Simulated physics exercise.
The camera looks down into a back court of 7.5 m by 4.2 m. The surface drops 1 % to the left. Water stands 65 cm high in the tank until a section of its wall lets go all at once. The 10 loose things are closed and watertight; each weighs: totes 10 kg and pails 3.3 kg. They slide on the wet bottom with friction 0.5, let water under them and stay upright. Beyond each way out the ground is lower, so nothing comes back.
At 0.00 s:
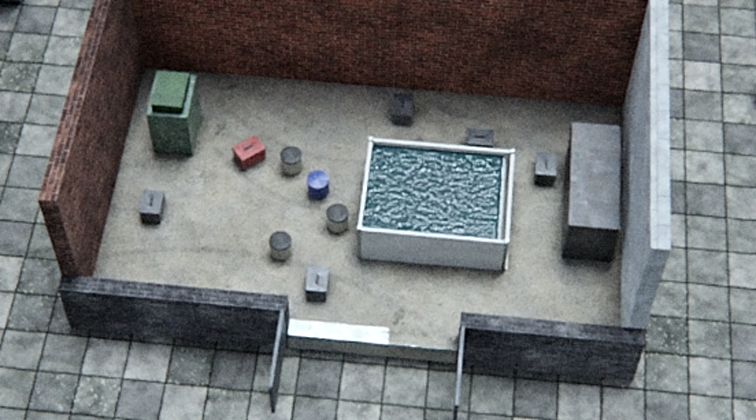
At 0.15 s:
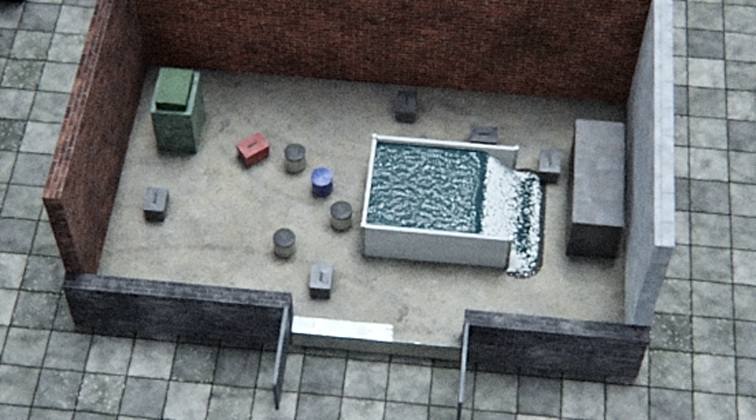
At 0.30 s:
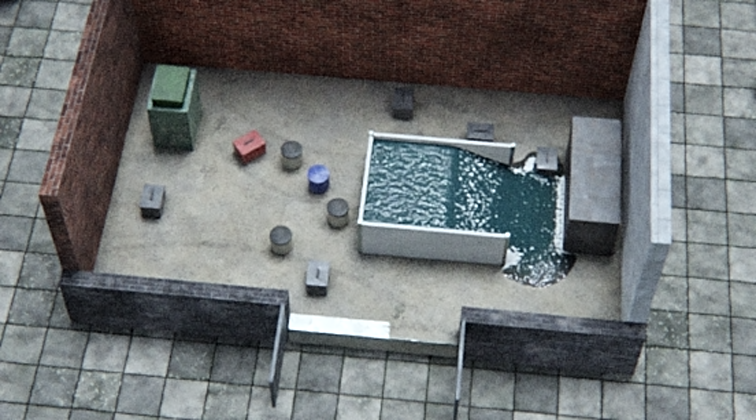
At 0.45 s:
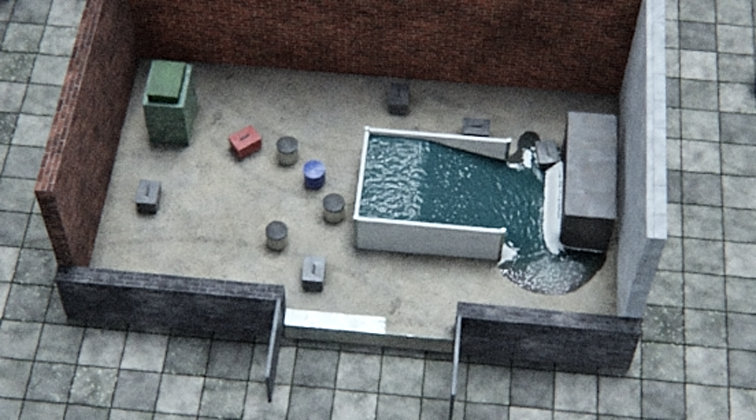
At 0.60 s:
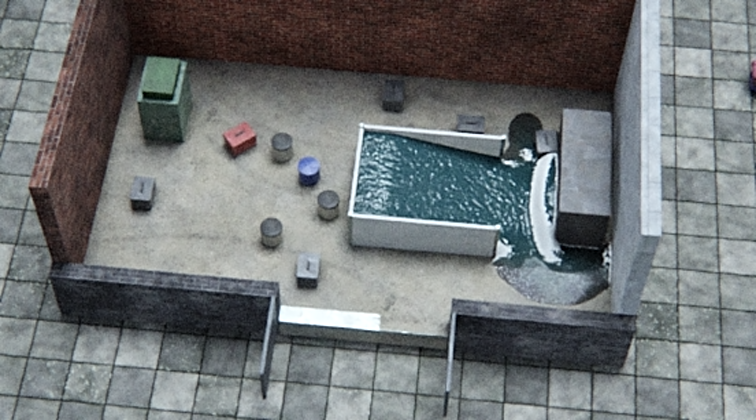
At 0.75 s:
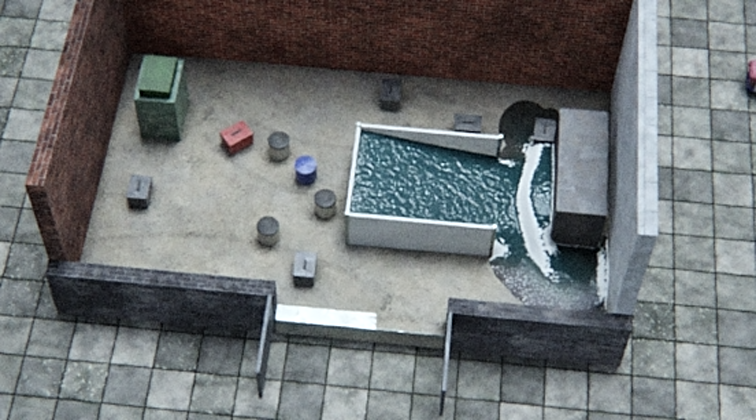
Walled yard seen from above, with water pouring from the right end of a white-sided tank and spreading around a grey block.
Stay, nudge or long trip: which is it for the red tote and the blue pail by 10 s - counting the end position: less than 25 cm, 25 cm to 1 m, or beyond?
Red tote barely shifts; blue pail barely shifts.
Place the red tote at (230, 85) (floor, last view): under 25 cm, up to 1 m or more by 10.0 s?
It gets carried off.
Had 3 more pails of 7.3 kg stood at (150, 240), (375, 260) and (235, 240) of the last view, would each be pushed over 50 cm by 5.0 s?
In turn: Less, past it, less.
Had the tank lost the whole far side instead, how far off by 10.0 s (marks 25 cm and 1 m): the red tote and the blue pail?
In that case the red tote gets carried off, the blue pail gets carried off.
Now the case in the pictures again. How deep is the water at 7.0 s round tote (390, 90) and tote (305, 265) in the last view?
About 4 and 4 cm.
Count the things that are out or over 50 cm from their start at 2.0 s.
By then 1.
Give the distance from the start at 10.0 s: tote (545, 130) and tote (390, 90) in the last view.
In that order: 400 cm, 200 cm.
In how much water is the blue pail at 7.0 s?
Roughly 2 cm.
After 2.0 s the red tote is near (236, 133), 0.0 m from its start, aground; the blue pail is near (306, 165), 0.0 m from its start, aground; 0 of 10 are out; 1 afloat.
After 4.5 s the red tote is near (236, 133), 0.0 m from its start, aground; the blue pail is near (306, 165), 0.0 m from its start, aground; 0 of 10 are out; 1 afloat.
After 7.0 s the red tote is near (233, 134), 0.1 m from its start, aground; the blue pail is near (306, 165), 0.0 m from its start, aground; 0 of 10 are out; 3 afloat.
After 10.0 s the red tote is near (233, 134), 0.1 m from its start, aground; the blue pail is near (300, 165), 0.1 m from its start, afloat; 0 of 10 are out; 6 afloat.
